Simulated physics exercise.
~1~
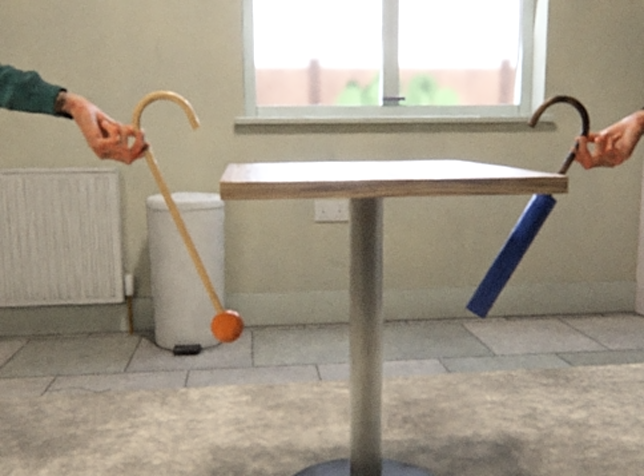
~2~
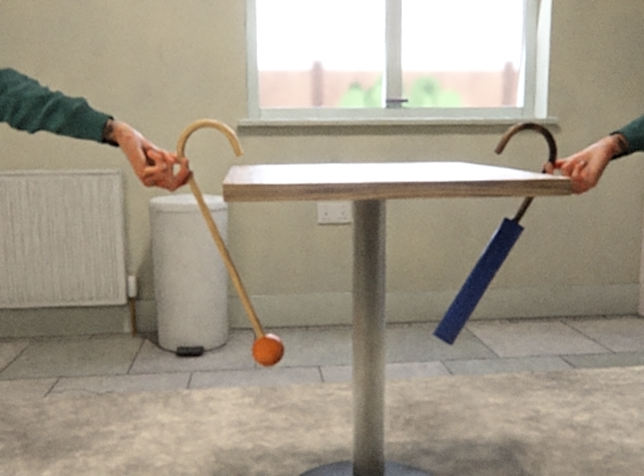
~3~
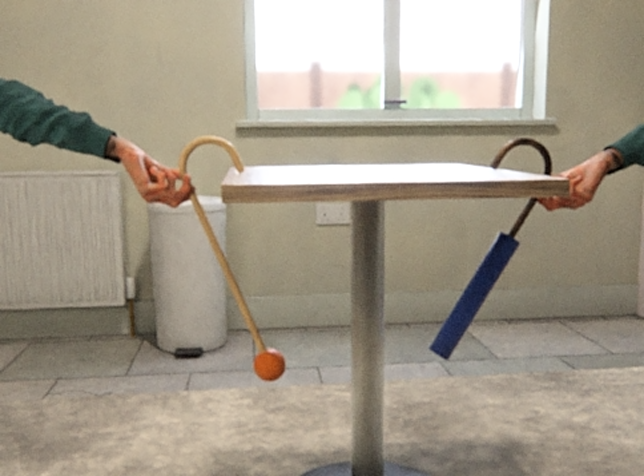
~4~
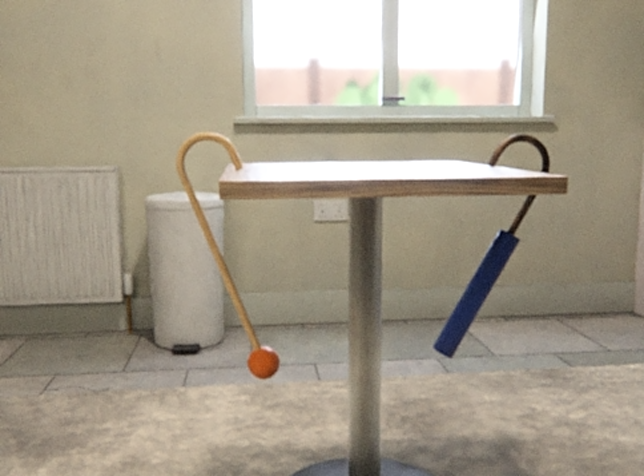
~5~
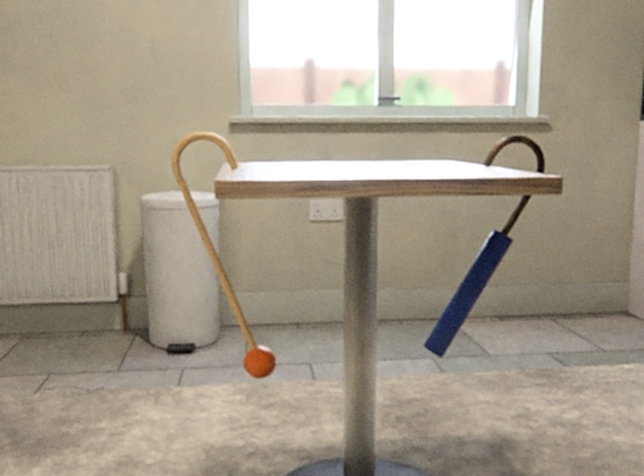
Two hands hook an orange ladle and a blue umbrella on a table's edges, where both stay hanging.
